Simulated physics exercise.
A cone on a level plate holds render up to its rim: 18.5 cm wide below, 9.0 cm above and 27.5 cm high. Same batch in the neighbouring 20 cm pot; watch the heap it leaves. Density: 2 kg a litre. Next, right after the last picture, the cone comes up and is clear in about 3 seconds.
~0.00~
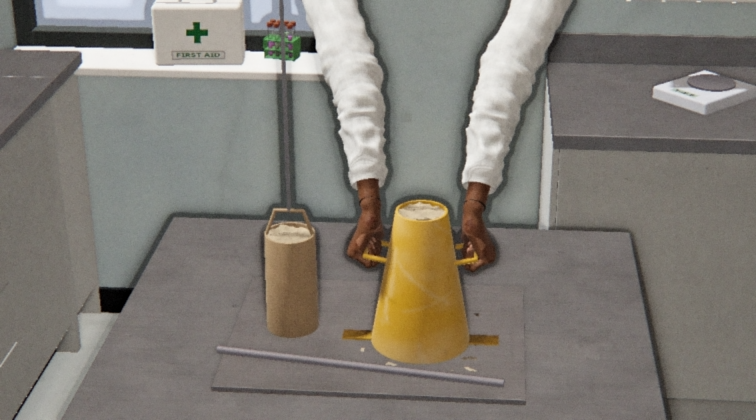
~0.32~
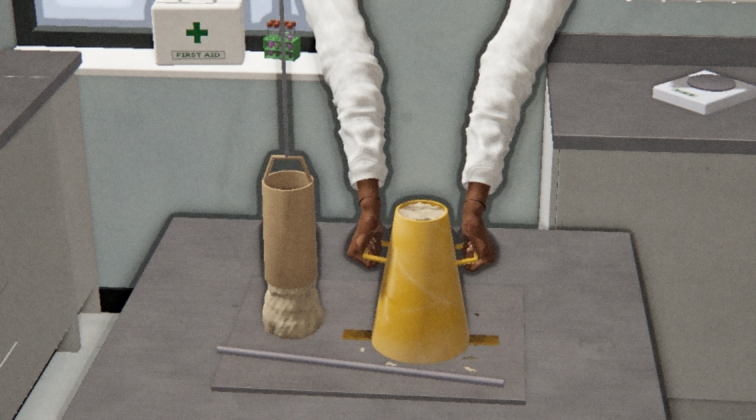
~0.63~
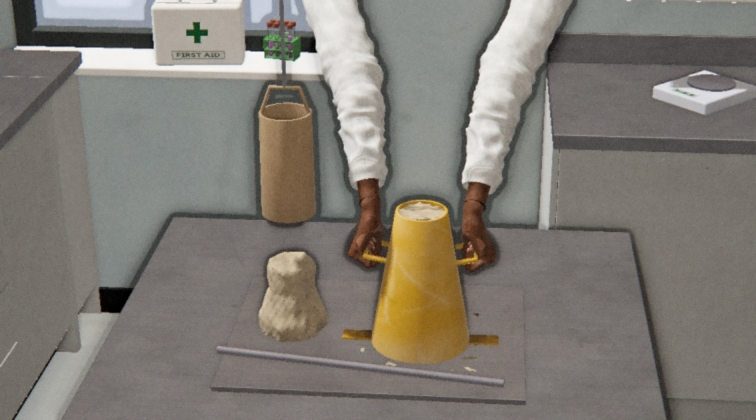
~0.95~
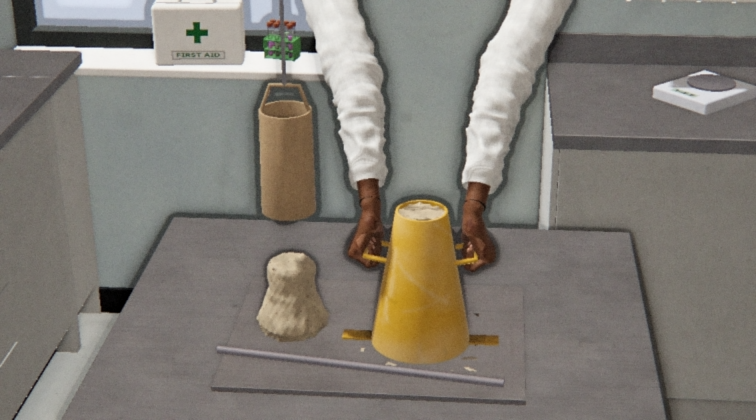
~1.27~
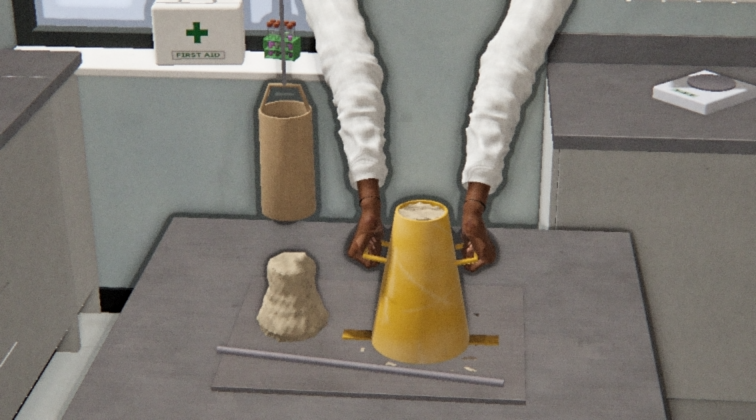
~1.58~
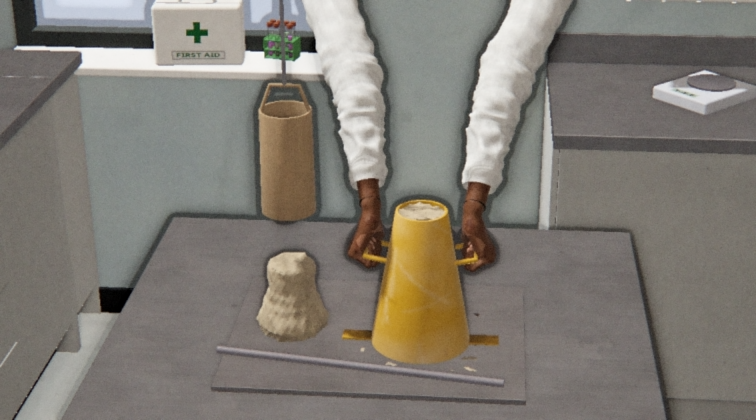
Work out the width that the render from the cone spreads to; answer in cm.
It should come to around 22 cm.
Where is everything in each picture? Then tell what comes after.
In the first picture, middle of the pot's mouth at (290, 234), still down; middle of the cone's top at (422, 212), not yet moved.
In the second picture, middle of the pot's mouth at (288, 182), raised 11 cm; middle of the cone's top at (422, 212), not yet moved.
In the third picture, middle of the pot's mouth at (285, 113), raised 25 cm; the pot's heap 15 cm high and 14 cm wide, top at (291, 262); middle of the cone's top at (422, 212), not yet moved.
In the fourth picture, middle of the pot's mouth at (285, 111), raised 25 cm; the pot's heap 15 cm high and 14 cm wide, top at (291, 262); middle of the cone's top at (422, 212), not yet moved.
In the fifth picture, middle of the pot's mouth at (285, 111), raised 25 cm; the pot's heap 15 cm high and 14 cm wide, top at (291, 262); middle of the cone's top at (422, 212), not yet moved.
In the sixth picture, middle of the pot's mouth at (285, 111), raised 25 cm; the pot's heap 15 cm high and 14 cm wide, top at (291, 262); middle of the cone's top at (422, 212), not yet moved.
After 2.3 s, the cone is up 6.0 cm; the render has come down 4.5 cm to 23 cm and is 21 cm wide.
After 3.1 s, the cone is up 17 cm; the render has come down 5.9 cm to 22 cm and is 22 cm wide.
After 3.8 s, the cone is up 27 cm; the render has come down 5.9 cm to 22 cm and is 22 cm wide.
After 4.7 s, the cone is clear; the render has come down 6.0 cm to 22 cm and is 22 cm wide.
After 5.3 s, at rest, the cone is clear; the render has come down 6.0 cm to 21 cm and is 22 cm wide.
